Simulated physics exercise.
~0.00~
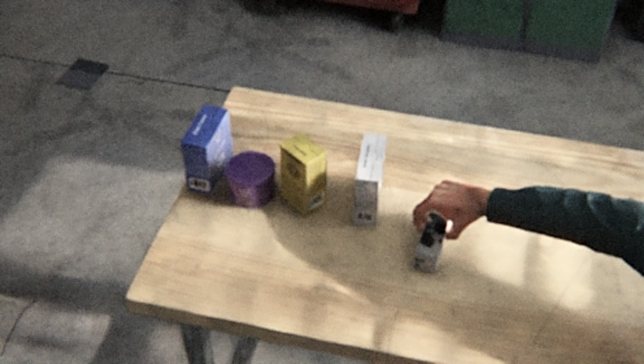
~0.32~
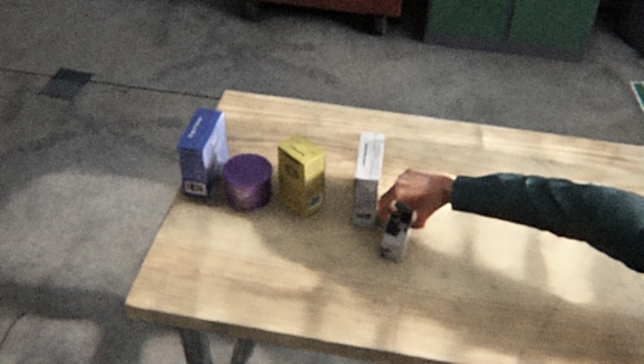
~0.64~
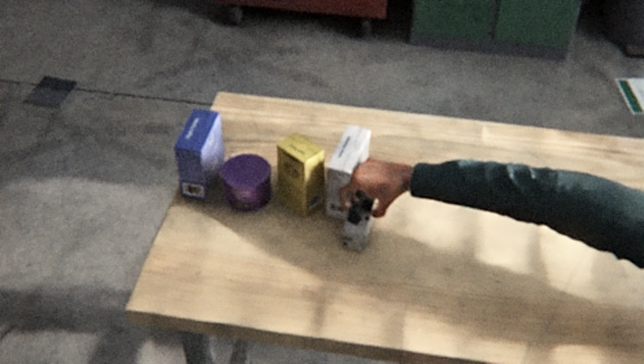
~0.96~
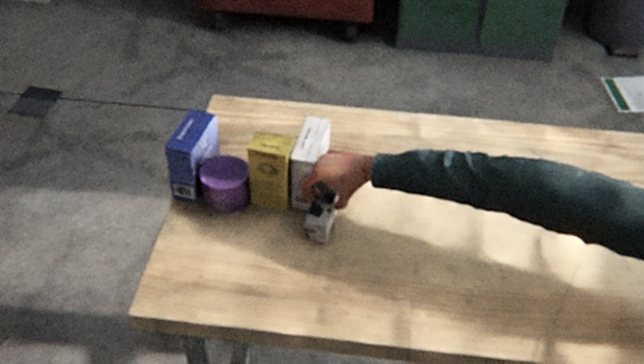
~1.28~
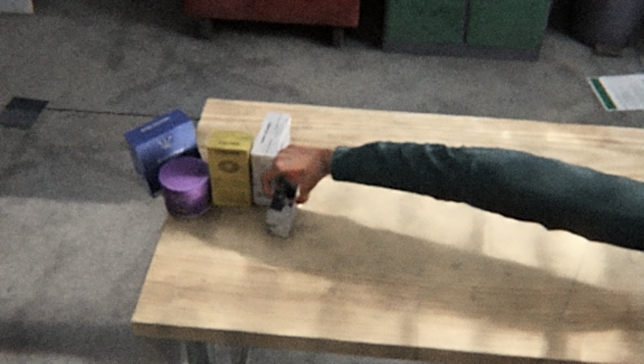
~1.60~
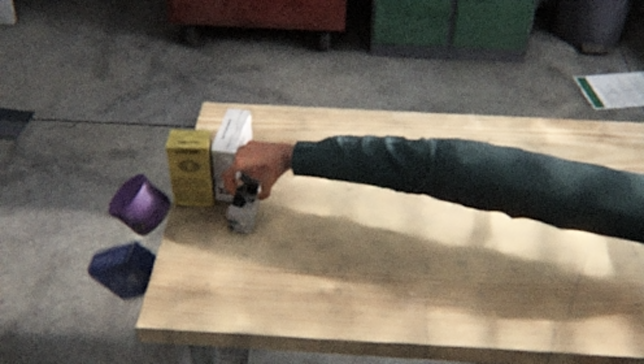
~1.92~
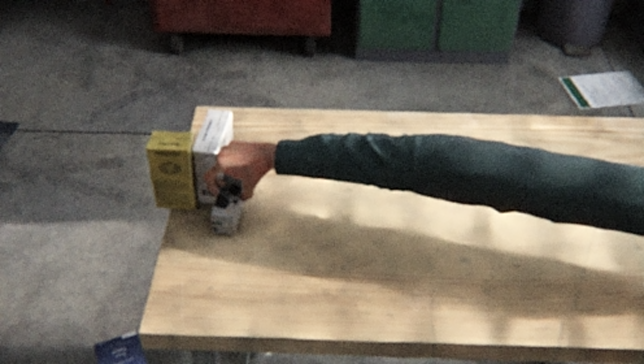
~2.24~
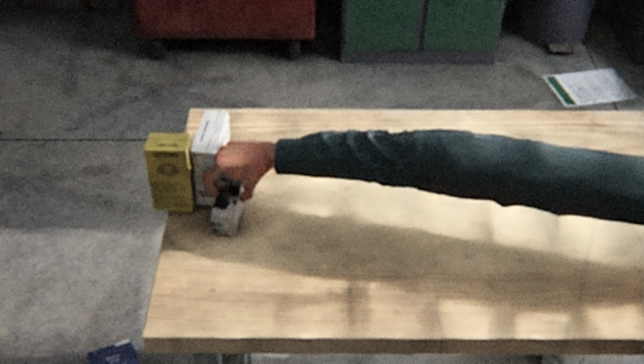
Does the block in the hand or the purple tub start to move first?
The block in the hand starts to move first, and the purple tub only begins sliding left later, once the push has carried along the row.
On a wooden table, a hand in a dark green sleeve slides a small block left into a white packet, pushing a row of items along. The blue packet and purple tub fall off the left end, while the yellow carton and white packet stay upright at the edge.
